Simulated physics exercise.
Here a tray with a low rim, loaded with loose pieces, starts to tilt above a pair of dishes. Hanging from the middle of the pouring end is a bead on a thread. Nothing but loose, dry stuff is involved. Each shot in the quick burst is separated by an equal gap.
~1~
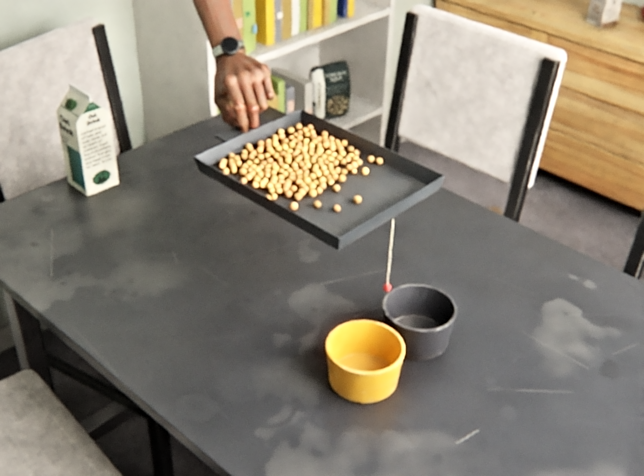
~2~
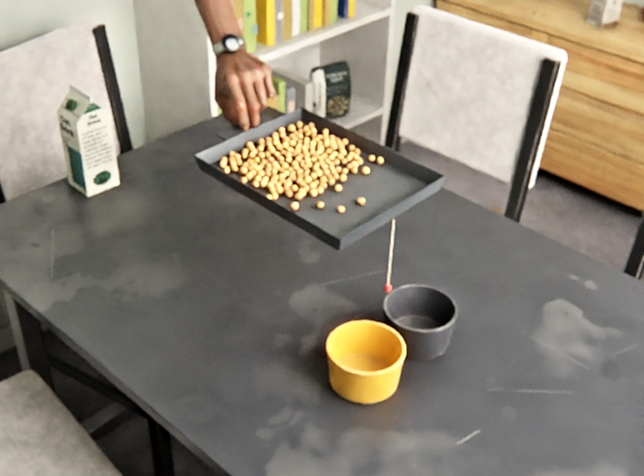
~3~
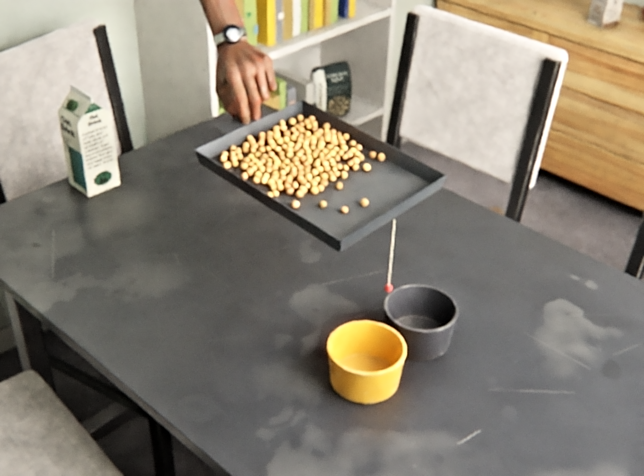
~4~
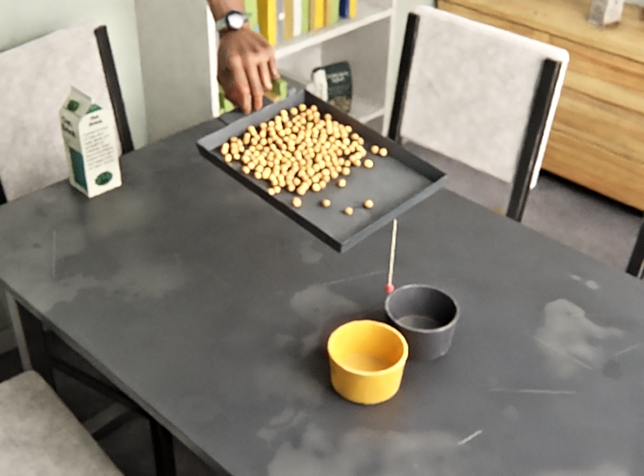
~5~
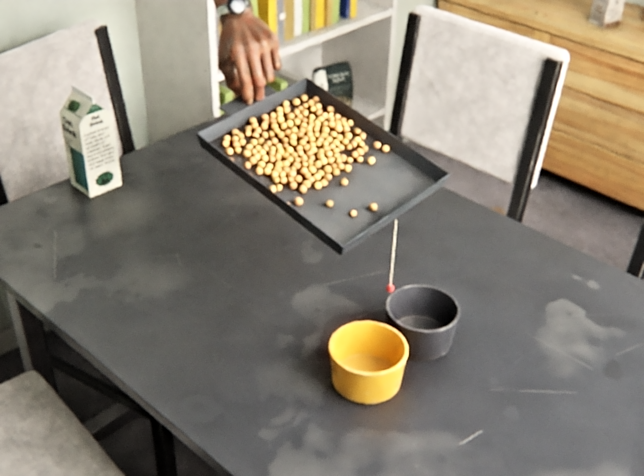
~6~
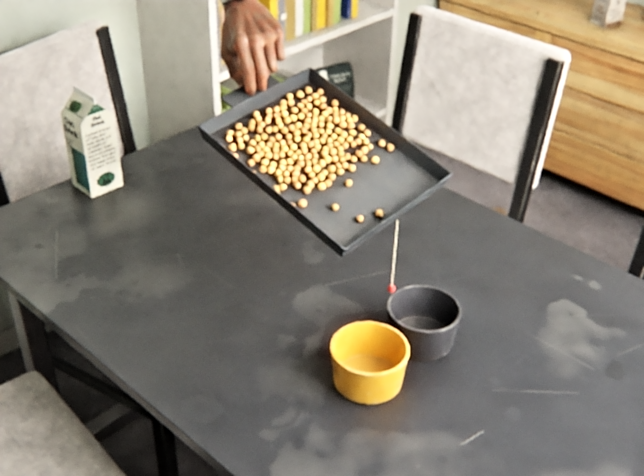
Above a dark table, a hand gradually tilts a tray of round wooden beads over two dishes.
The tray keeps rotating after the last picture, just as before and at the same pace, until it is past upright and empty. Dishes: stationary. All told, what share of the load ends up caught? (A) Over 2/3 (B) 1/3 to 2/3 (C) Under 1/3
Over 2/3 (A).
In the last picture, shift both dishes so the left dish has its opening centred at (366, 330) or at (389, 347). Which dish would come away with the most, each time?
Attempt 1: The one on the left side. Attempt 2: The one on the left side.
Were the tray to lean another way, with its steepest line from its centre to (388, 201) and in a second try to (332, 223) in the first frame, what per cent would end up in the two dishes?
Lab note: Try one about 30 %, try two 60 %.
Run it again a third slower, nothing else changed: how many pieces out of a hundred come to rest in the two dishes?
It comes to 90 per cent or so.
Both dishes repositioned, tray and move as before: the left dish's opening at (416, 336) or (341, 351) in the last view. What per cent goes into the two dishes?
Trial 1 around 10 percent, trial 2 around 80 percent.
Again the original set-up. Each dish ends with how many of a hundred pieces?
Roughly: Left 90 %, right 0 %.
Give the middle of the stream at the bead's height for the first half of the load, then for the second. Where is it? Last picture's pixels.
Earlier portion about (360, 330); later portion about (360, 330).
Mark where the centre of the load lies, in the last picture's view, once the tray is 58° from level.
Look close to (360, 238) in the last picture.
Just after the last frame, tray tipped steeply; the larger part on the tray; about a tenth in the left dish; just a few outside both; about a tenth in the air.
A moment on, tray tipped right over; roughly a quarter on the tray; roughly two thirds in the left dish; just a few in the right dish; about a tenth outside both; roughly a quarter in the air.
Further on, tray tipped past a quarter turn; the larger part in the left dish; just a few in the right dish; about a tenth outside both.
When it is over, tray tipped past a quarter turn; the larger part in the left dish; just a few in the right dish; about a tenth outside both.
